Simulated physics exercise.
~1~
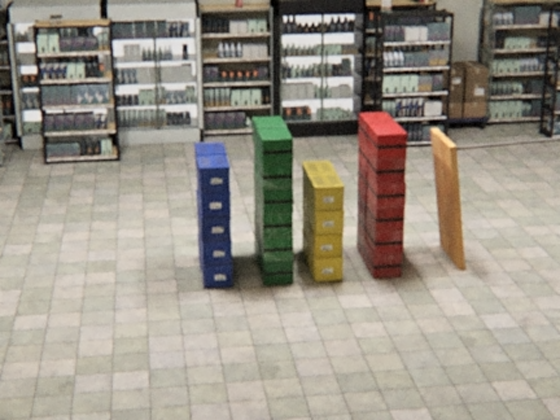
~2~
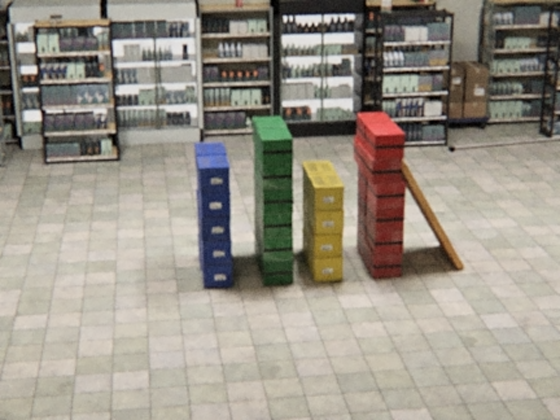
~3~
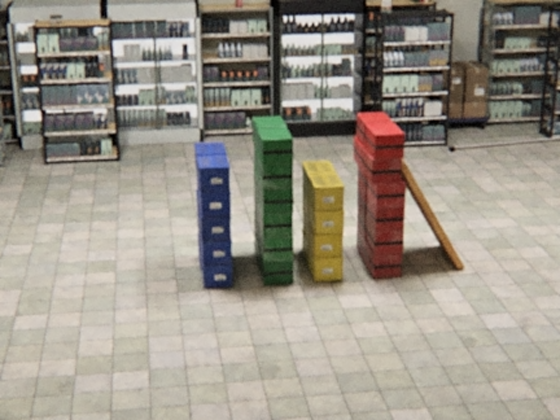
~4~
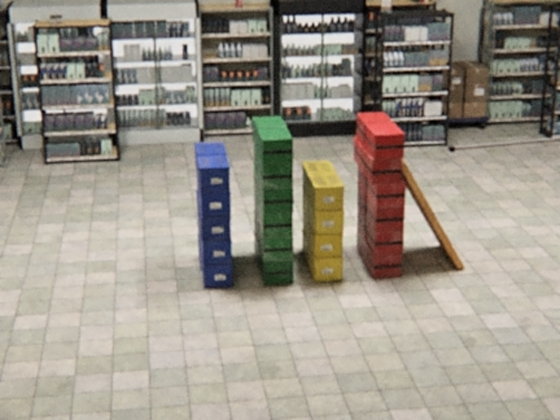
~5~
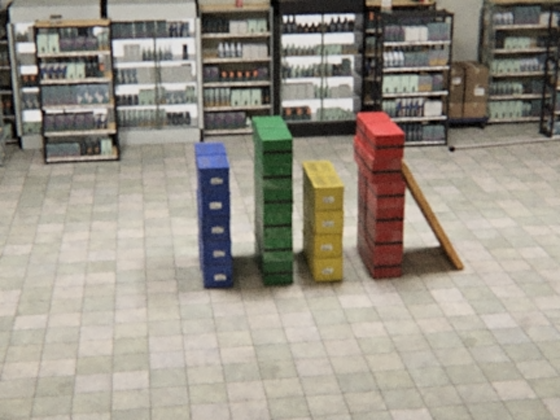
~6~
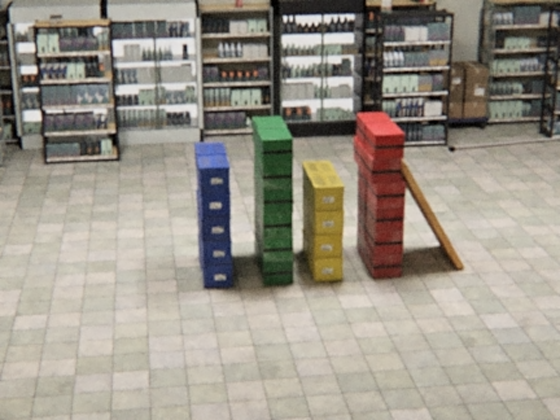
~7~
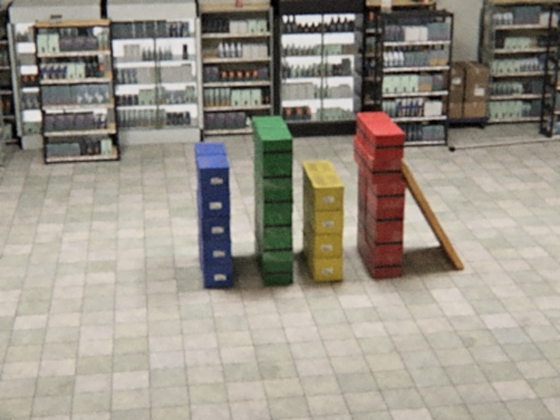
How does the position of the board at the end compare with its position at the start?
At the start the board stands upright, apart from the red stack. At the end it leans to the left against the red stack.
